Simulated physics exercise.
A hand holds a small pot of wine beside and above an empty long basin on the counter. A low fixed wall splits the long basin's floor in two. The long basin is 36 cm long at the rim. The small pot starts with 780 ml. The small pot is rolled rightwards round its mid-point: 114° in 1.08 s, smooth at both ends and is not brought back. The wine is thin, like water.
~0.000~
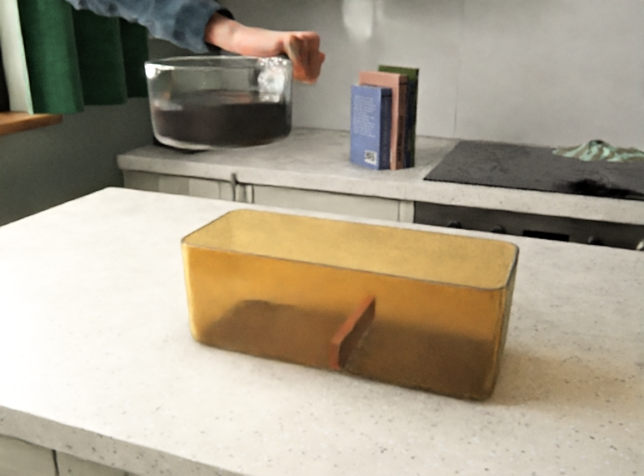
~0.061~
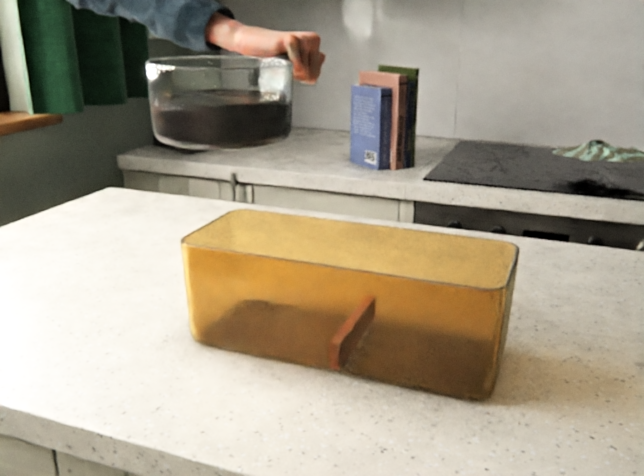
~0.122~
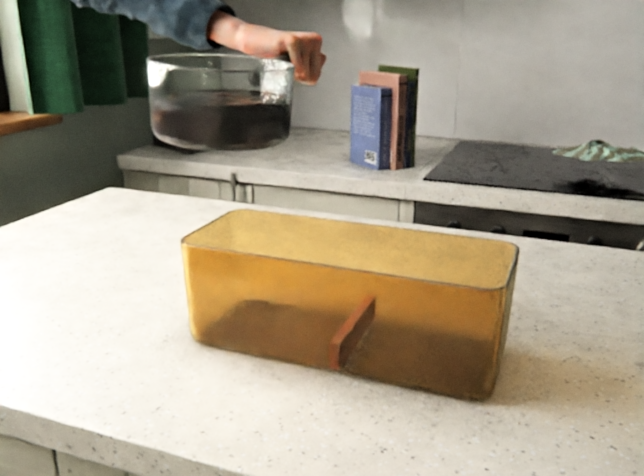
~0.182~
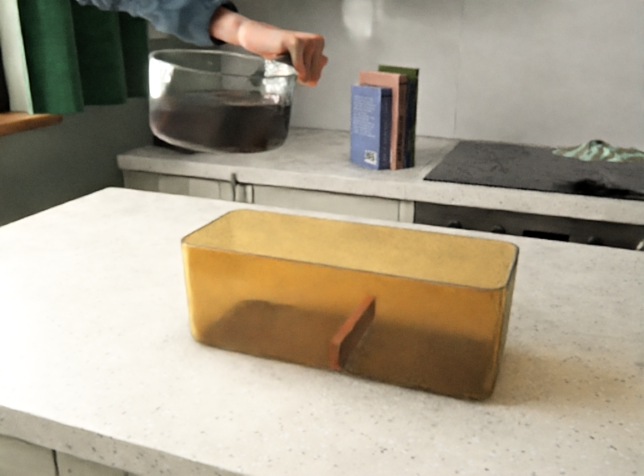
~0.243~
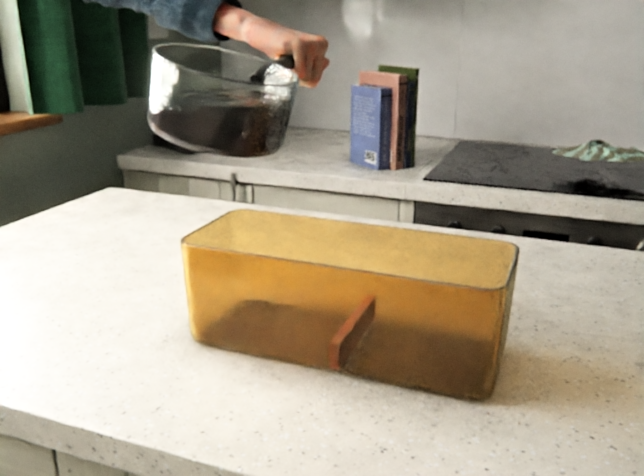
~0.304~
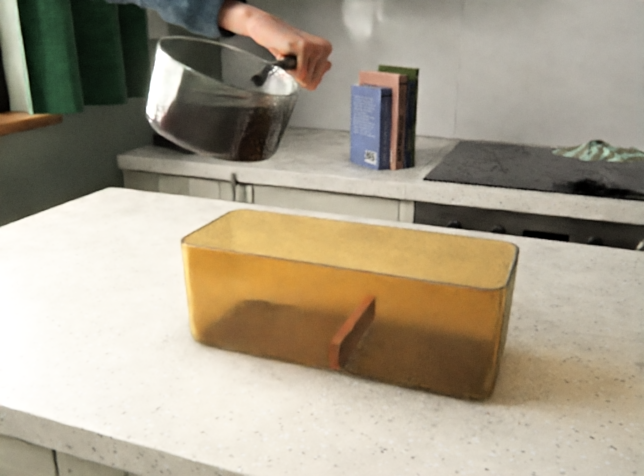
A hand gradually tilts a small clear pot of dark wine rightwards above the counter.
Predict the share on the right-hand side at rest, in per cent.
Roughly 17 per cent is past the wall.
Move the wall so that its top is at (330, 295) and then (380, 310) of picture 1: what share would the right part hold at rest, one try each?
First 45, then 5 per cent.
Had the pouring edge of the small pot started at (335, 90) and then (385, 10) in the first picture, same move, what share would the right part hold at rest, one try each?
First 60, then 90 per cent.
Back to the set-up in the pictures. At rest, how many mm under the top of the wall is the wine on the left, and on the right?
Left about 6 mm, right about 26 mm.
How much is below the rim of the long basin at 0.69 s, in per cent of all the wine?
About 14 per cent.
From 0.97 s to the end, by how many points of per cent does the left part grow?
Near 12 in a hundred.
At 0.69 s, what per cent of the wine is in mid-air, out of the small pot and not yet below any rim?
About 36 per cent.
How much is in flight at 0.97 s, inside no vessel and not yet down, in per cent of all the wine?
Some 10 per cent.
After 0.69 s the tilt is 81° and 50 per cent is still to pour, 13 is left of the wall and 0 right of it.
After 0.97 s the tilt is 111° and 8 per cent is still to pour, 70 is left of the wall and 12 right of it.
After 1.26 s the tilt is 114° and 0 per cent is still to pour, 82 is left of the wall and 16 right of it.
After 1.58 s the tilt is 114° and 0 per cent is still to pour, 81 is left of the wall and 17 right of it.
In the end 81 per cent lies left of the wall, 17 right of it and 2 outside.
